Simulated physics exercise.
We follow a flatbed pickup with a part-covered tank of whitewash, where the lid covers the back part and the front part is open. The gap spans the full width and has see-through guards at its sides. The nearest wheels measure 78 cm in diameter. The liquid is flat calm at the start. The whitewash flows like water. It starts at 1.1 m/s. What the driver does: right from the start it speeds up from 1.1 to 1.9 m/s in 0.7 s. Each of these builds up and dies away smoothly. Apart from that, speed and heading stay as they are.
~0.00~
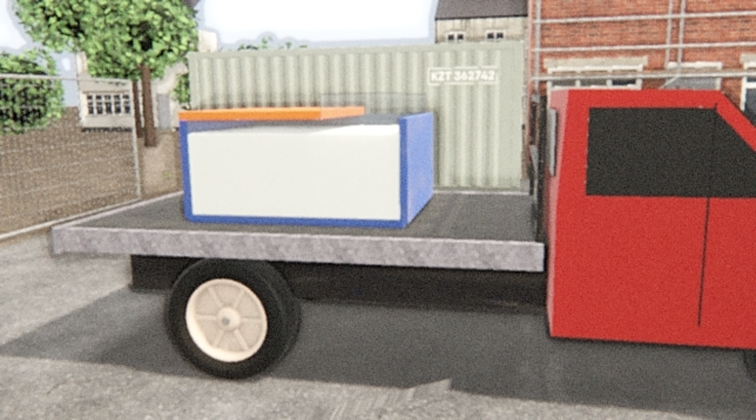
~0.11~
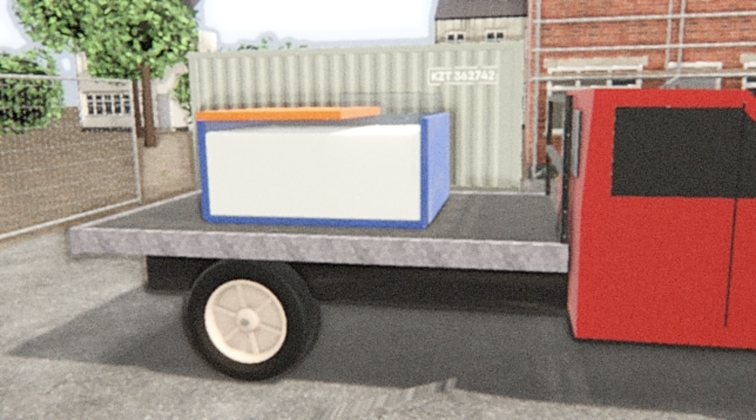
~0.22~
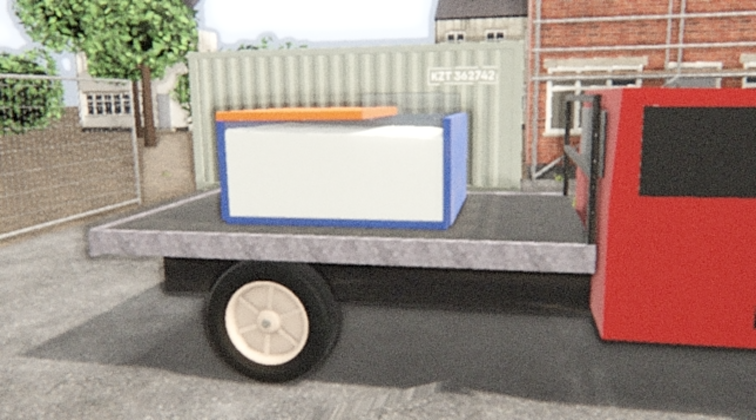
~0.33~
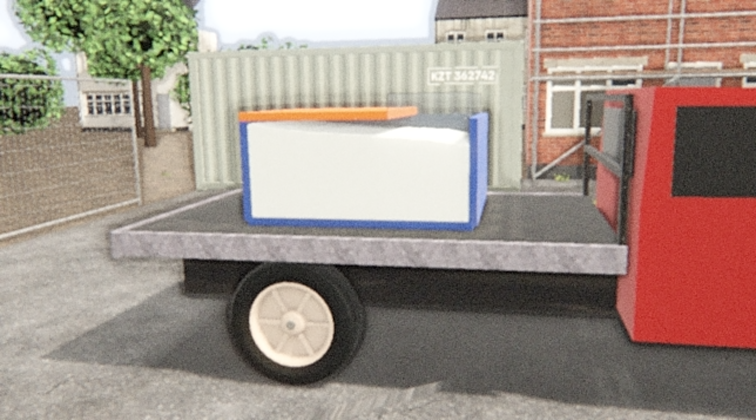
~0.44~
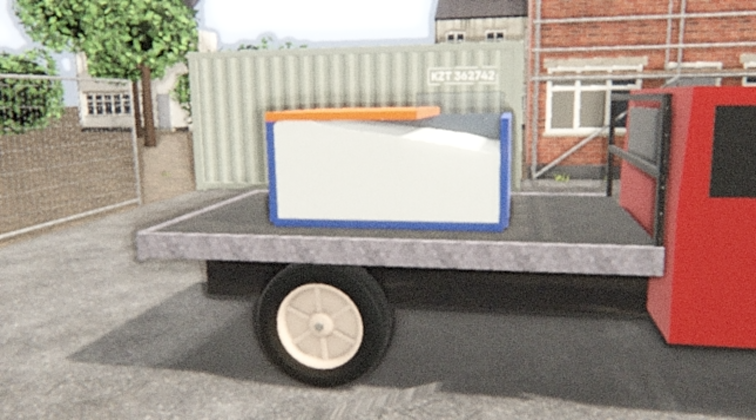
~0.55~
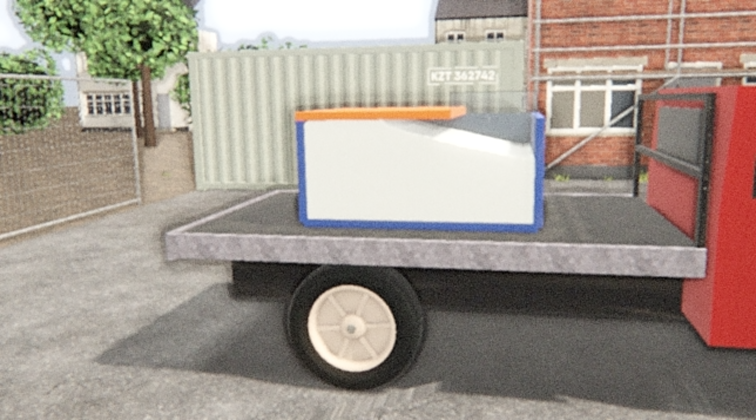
The clip opens on a red flatbed pickup carrying a blue-edged tank of white liquid, its left part covered by an orange lid. The truck moves right past a pale container, and the level liquid surface gradually tilts, sinking toward the cab and rising toward the lidded back.
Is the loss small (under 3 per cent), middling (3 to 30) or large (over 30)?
The loss is small.
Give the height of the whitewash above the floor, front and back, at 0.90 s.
Front 42 cm, back 54 cm.
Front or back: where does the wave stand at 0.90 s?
At the back.
By 0.90 s the surface stands 54 cm at the back and 43 cm at the front; nothing has left.
By 1.20 s the surface stands 46 cm at the back and 61 cm at the front; nothing has left.
By 1.50 s the surface stands 40 cm at the back and 57 cm at the front; 1 per cent is out, over the front.
By 3.59 s 1 per cent is out, over the front, 7 of 757 litres.
